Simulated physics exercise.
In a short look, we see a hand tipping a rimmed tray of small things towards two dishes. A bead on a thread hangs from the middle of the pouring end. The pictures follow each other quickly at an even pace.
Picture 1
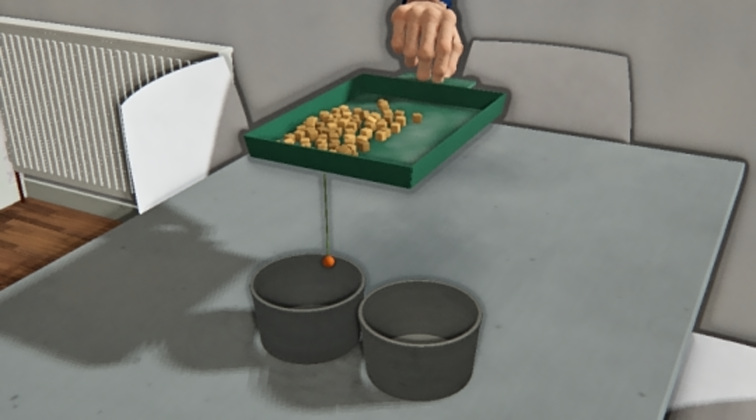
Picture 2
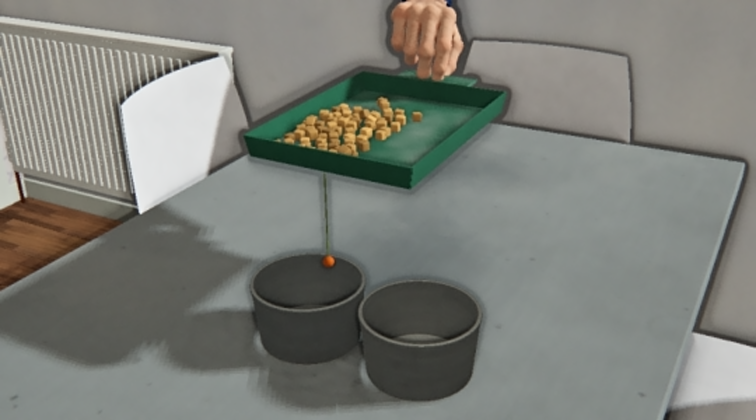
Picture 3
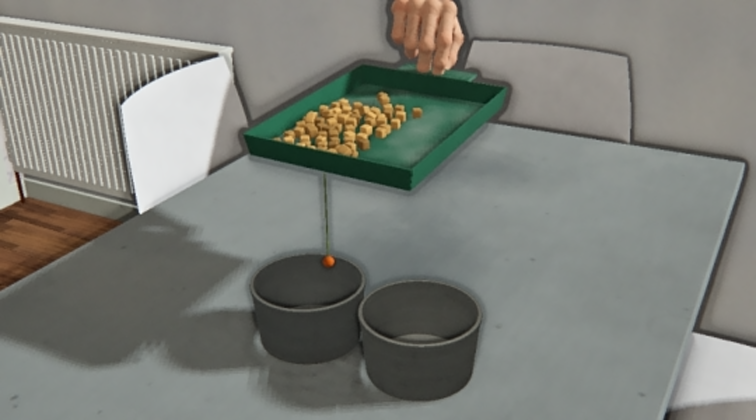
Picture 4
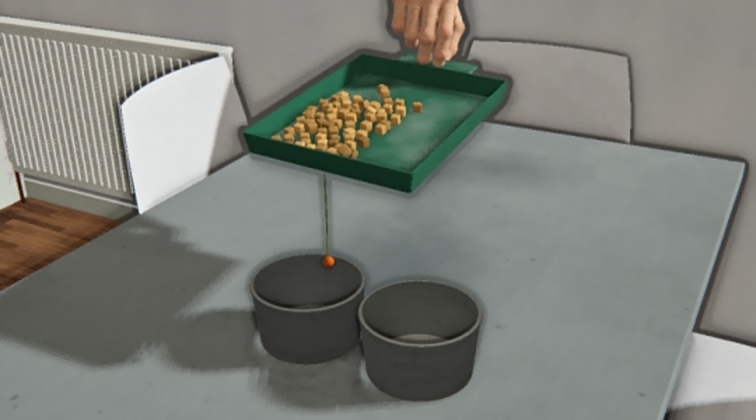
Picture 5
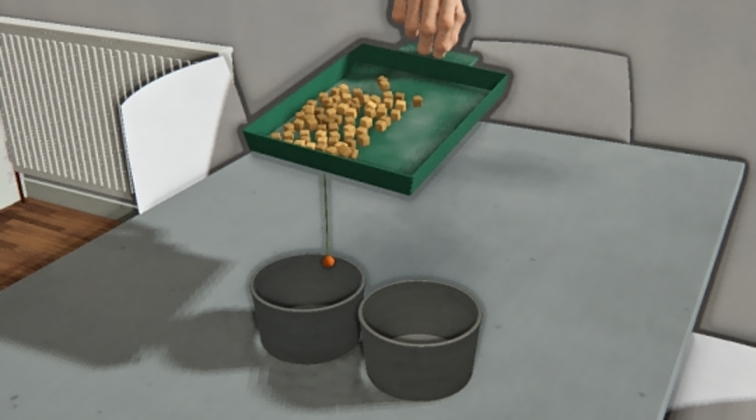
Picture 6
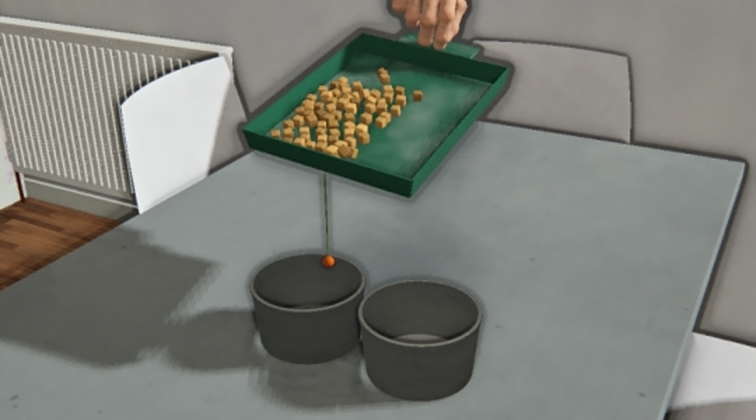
To begin with, a hand holds a green rimmed tray of small wooden cubes nearly level above two dark dishes on a grey table, an orange bead hanging beneath it on a thread. The hand then gradually tilts the tray a little, its near right corner dipping slightly, while the cubes stay clustered.
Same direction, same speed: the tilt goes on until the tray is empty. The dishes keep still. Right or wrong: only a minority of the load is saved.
Wrong, most of it is saved.
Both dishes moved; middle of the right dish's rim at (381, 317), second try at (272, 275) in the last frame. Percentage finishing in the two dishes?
The first try gives 70 per cent, the second 0 per cent.
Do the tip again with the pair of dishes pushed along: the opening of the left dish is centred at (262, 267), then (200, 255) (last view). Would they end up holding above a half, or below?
For the two tries in order: Exceeding half, not as much as half.
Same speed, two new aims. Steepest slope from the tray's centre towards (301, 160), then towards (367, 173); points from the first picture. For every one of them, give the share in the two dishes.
Near 40 % and 50 %.
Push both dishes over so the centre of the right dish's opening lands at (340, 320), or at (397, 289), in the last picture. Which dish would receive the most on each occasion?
First try: The right-side dish; second try: The right-side dish.
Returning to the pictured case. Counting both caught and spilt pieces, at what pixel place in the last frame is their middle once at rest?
Around (406, 367).
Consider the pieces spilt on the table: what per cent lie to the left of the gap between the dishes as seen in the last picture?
That's about 70 per cent of the spill.
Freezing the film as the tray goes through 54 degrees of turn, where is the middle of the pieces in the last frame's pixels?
I'd put the middle close to (366, 158).
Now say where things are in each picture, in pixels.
Corners of the pouring end at (249, 135) and (410, 165), level; middle of the load at (337, 132), small wooden cubes; left dish at (278, 330); right dish at (393, 365); bead on its thread at (328, 262), in the first picture.
Corners of the pouring end at (249, 134) and (410, 166), level; middle of the load at (337, 131), in the second picture.
Corners of the pouring end at (249, 133) and (410, 168), tipped barely, lowest at the right corner; middle of the load at (337, 129), in the third picture.
Corners of the pouring end at (249, 131) and (410, 171), tipped a little, lowest at the right corner; middle of the load at (337, 124), in the fourth picture.
Corners of the pouring end at (248, 129) and (410, 174), tipped a little, lowest at the right corner; middle of the load at (337, 120), in the fifth picture.
Corners of the pouring end at (248, 128) and (410, 177), tipped a little, lowest at the right corner; middle of the load at (336, 116); left dish at (278, 330); right dish at (393, 365), in the sixth picture.
Soon after the last picture, tray tipped steeply; nearly all on the tray; a small part in the air.
A little later, tray tipped right over; most on the tray; a small part in the right dish; a stray few outside both.
Later still, tray tipped past a quarter turn; about two thirds in the right dish; a small part in the left dish; about a third outside both.
At rest, tray tipped past a quarter turn; about two thirds in the right dish; a small part in the left dish; about a third outside both.
